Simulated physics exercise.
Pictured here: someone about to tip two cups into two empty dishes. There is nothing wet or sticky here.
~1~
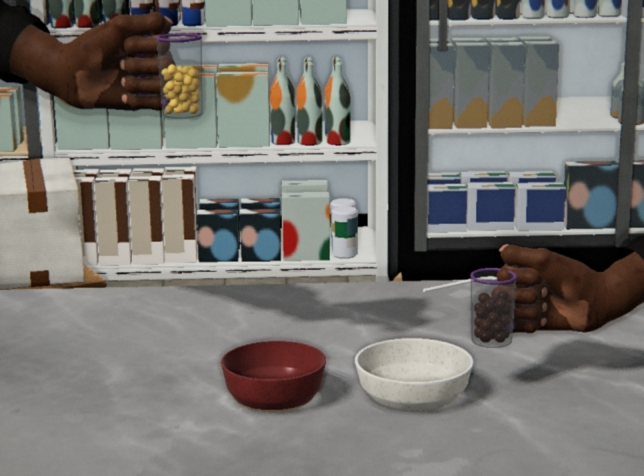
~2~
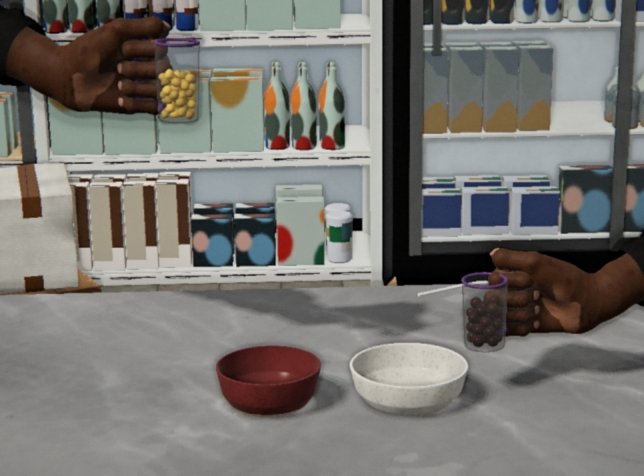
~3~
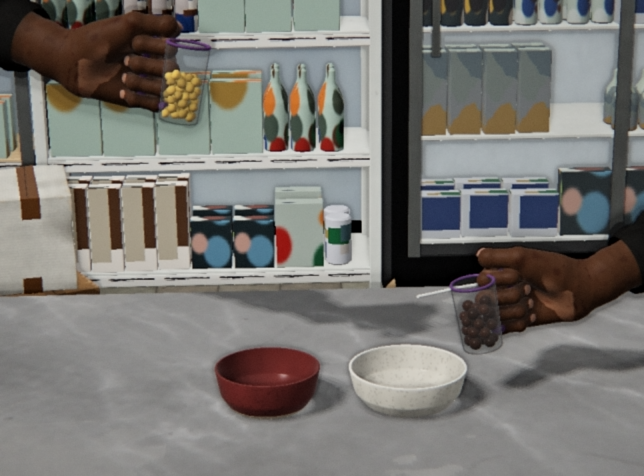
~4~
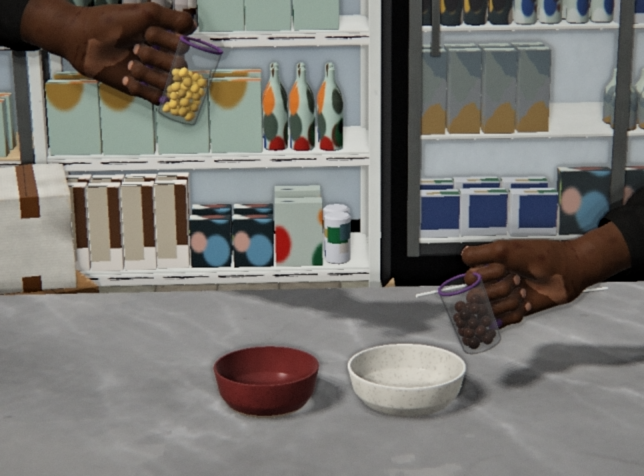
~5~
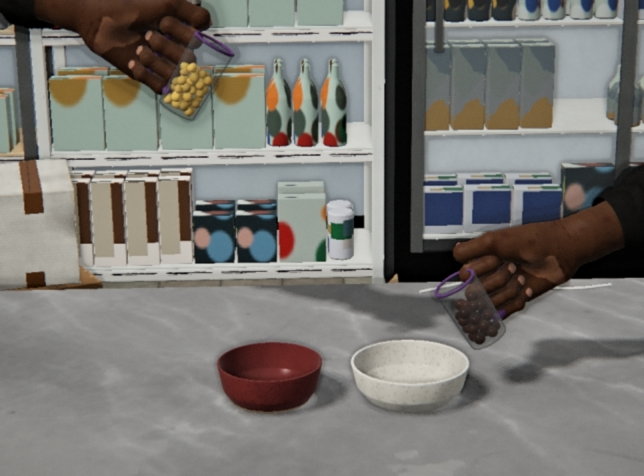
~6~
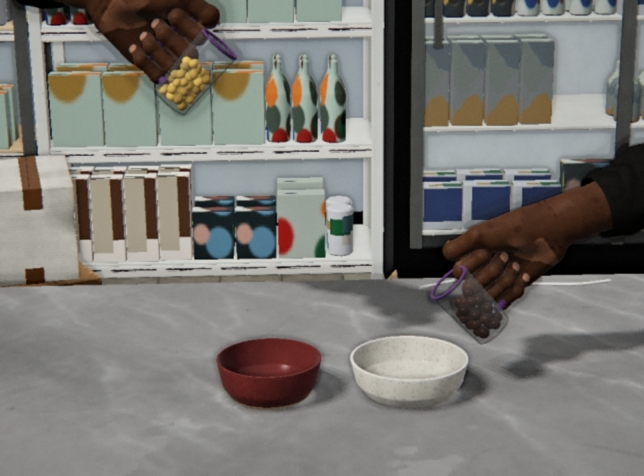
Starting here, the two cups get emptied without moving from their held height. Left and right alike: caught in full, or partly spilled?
As I see it, left dish sheds bits; right dish does not spill.
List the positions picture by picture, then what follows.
The first frame shows left dish near (273, 384), empty; left cup near (181, 76), holding puffed corn balls, high above its dish; right dish near (420, 387), empty; right cup near (493, 308), holding chocolate balls, just above its dish.
The second frame shows left cup near (178, 81), upright; right cup near (485, 313), upright.
The third frame shows left cup near (183, 83), tipped 10°; right cup near (478, 315), tipped 10°.
The fourth frame shows left cup near (189, 81), tipped 21°; right cup near (471, 314), tipped 21°.
The fifth frame shows left cup near (196, 77), tipped 32°; right cup near (471, 310), tipped 32°.
The sixth frame shows left dish near (269, 382); left cup near (195, 73), tipped 42°; right dish near (415, 384); right cup near (471, 306), tipped 42°.
Then, 0.30 s on from there, left, the whole lot still in the cup; right, the whole lot still in the cup.
Then, 0.69 s on from there, left, the whole lot still in the cup; right, the whole lot still in the cup.
Then, 1.10 s on from there, left, all but a few still in the cup, a little in the air; right, near a third still in the cup, near half in the dish, a little in the air.
In the end, left, all but a few in the dish, a little outside the dish; right, the whole lot in the dish, none at all outside the dish.
